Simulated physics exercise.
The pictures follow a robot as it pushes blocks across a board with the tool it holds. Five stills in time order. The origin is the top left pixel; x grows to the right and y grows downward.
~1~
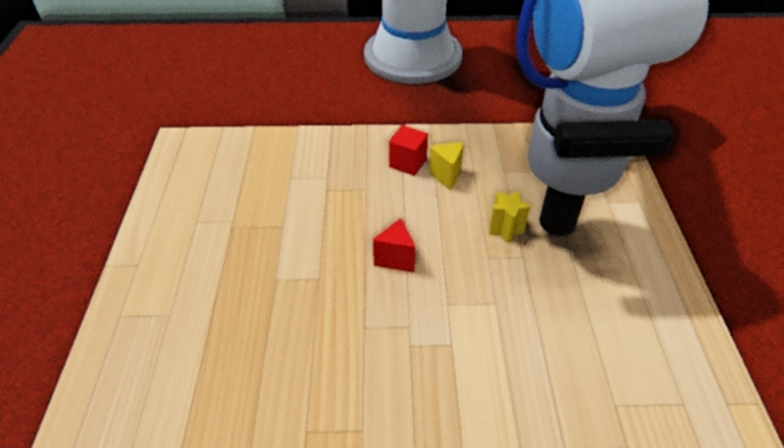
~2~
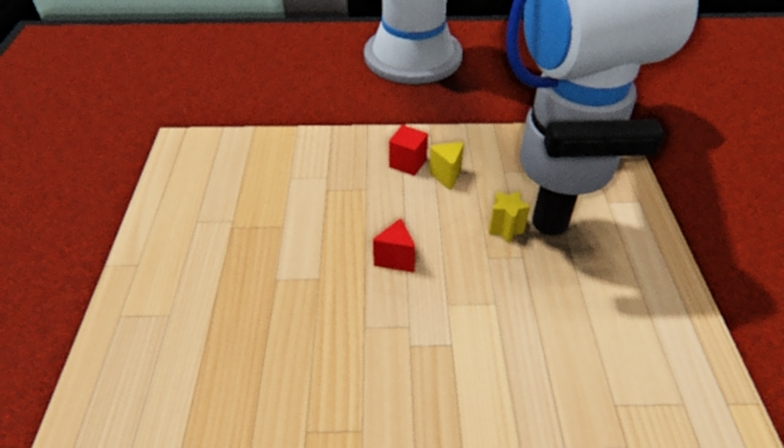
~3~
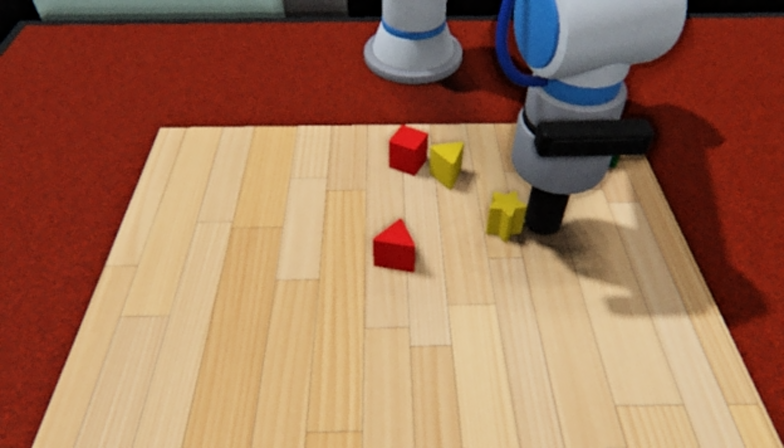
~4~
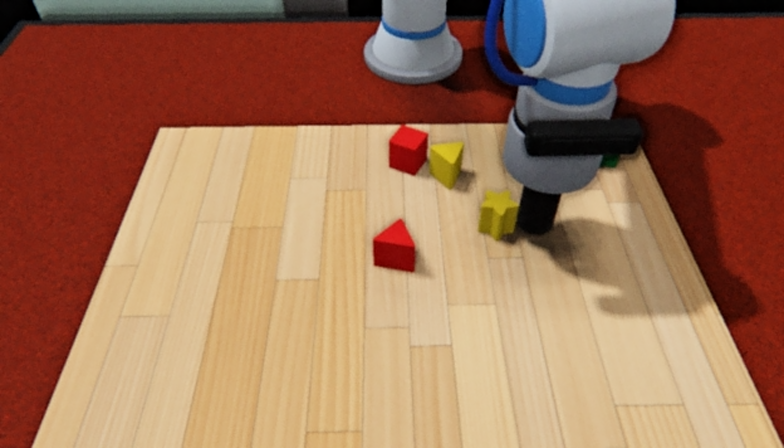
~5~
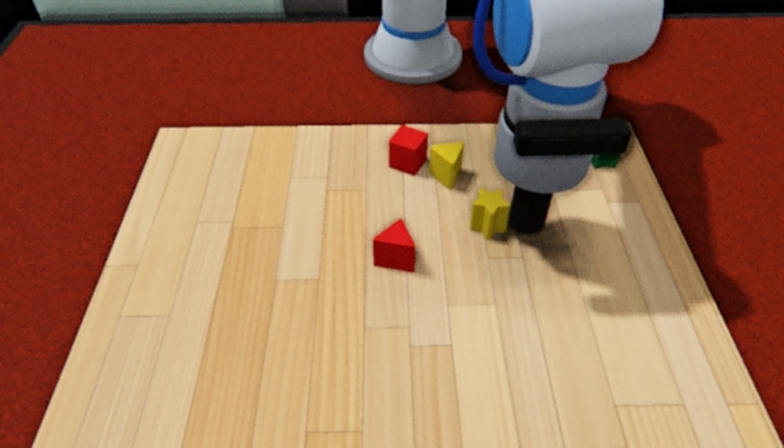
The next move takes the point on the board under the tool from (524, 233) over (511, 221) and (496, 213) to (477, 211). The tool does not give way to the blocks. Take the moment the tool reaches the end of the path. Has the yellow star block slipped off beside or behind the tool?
Final answer: No.
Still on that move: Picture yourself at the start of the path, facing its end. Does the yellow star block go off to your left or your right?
Taking start-to-end as forward, the block's sideways shift goes to the left.
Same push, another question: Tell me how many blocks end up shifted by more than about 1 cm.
The answer is one block, counting only moves over 1 cm.
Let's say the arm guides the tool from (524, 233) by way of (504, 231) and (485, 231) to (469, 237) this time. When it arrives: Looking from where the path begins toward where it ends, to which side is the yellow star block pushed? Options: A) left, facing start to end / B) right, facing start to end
Option B.
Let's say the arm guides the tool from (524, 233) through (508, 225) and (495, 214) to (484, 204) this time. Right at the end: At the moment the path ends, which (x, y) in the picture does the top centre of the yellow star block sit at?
The spot you're after is about (460, 188) in the image.
The first path, step by step. Halfway along, tool (506, 204); yellow star block (474, 193), turned 50° anticlockwise.
At the end, tool (478, 200); yellow triangular piece in place; yellow star block (453, 194), turned 85° anticlockwise.
